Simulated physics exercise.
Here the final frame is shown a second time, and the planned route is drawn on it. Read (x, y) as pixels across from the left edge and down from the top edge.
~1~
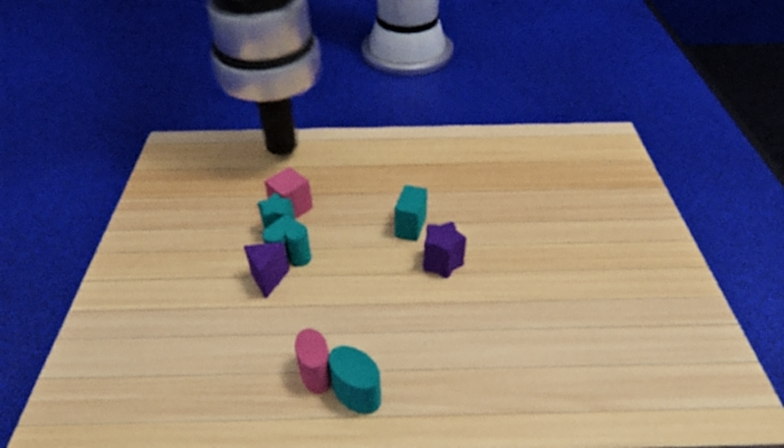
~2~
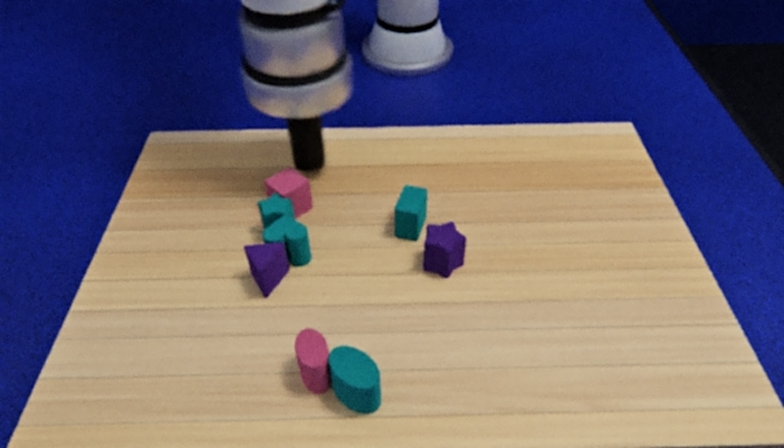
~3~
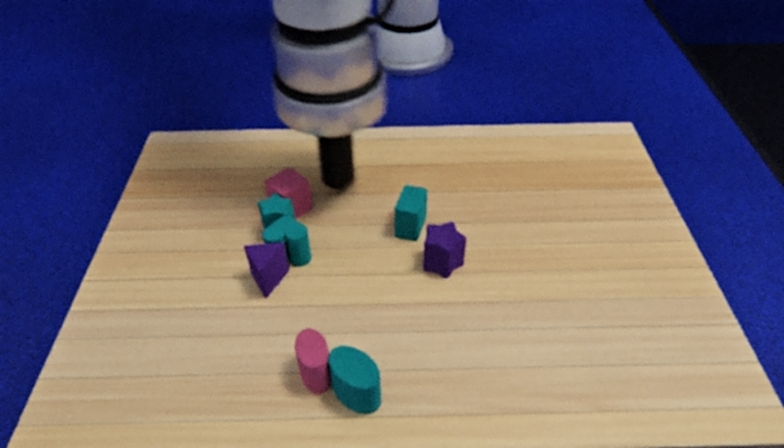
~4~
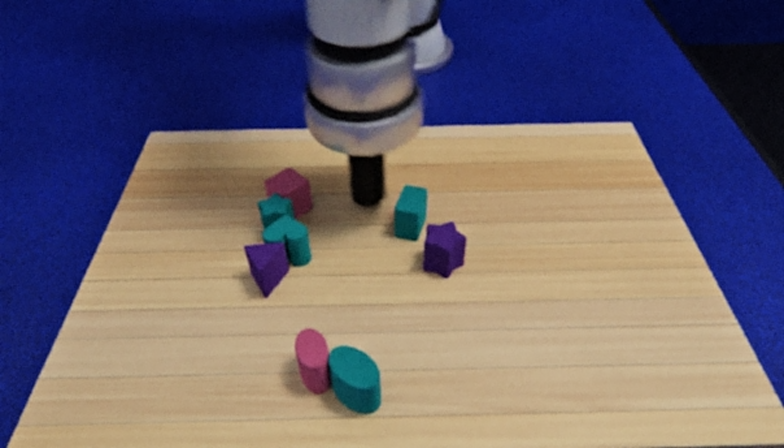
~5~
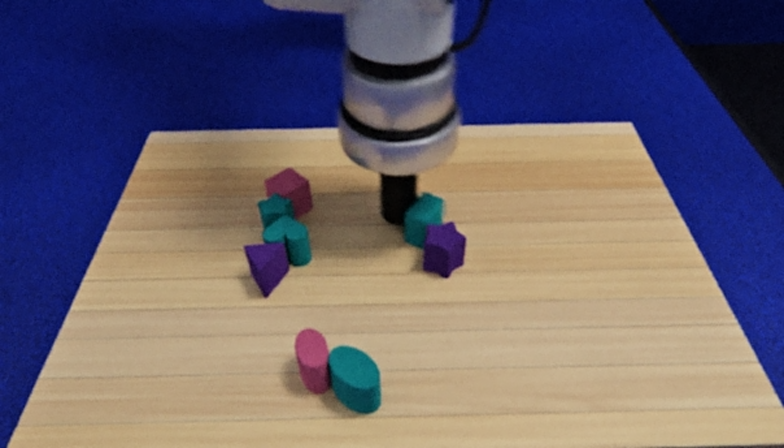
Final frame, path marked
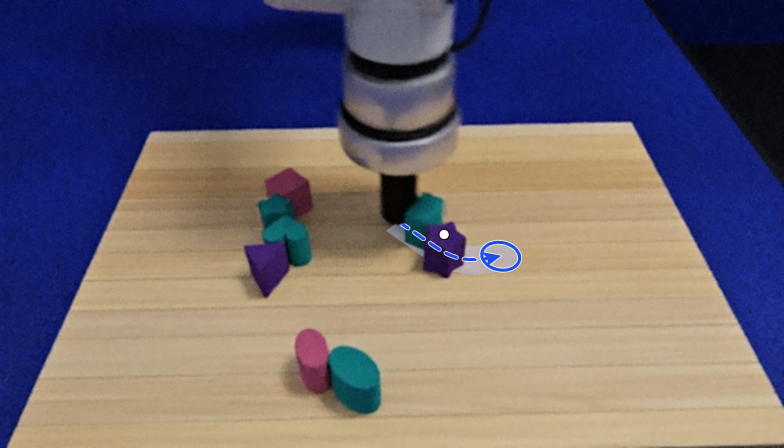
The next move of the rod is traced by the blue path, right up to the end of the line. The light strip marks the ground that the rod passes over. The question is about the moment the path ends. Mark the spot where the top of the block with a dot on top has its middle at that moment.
Somewhere near (495, 282).
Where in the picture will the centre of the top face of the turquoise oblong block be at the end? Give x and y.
I predict (503, 256).
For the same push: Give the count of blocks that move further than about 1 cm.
The result: Two blocks.
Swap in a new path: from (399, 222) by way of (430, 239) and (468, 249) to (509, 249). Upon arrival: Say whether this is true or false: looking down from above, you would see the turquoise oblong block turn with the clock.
That is true.
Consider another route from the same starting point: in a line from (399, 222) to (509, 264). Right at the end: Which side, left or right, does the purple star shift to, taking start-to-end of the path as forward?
The shift is rightward.
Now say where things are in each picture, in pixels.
In the first picture, rod tip (282, 146); block tops, turquoise oblong block (411, 198); purple star (444, 235).
In the second picture, rod (310, 162); blocks unchanged.
In the third picture, rod (339, 178); blocks unchanged.
In the fourth picture, rod (368, 195); blocks unchanged.
In the fifth picture, rod (399, 213); turquoise oblong block (425, 206); purple star (444, 235).
Path on the board, from (399, 222) via (427, 241) and (461, 258), ending at (501, 256); the dot is on the purple star.
What follows on the original path. One third of the way, rod (428, 233); turquoise oblong block (455, 230), turned 30° clockwise; purple star (463, 255), turned 15° anticlockwise.
Two thirds of the way, rod (463, 249); turquoise oblong block (491, 252), turned 45° clockwise; purple star (490, 278).
At the end, rod (502, 247); turquoise oblong block (503, 256), turned 55° clockwise; purple star (495, 281).
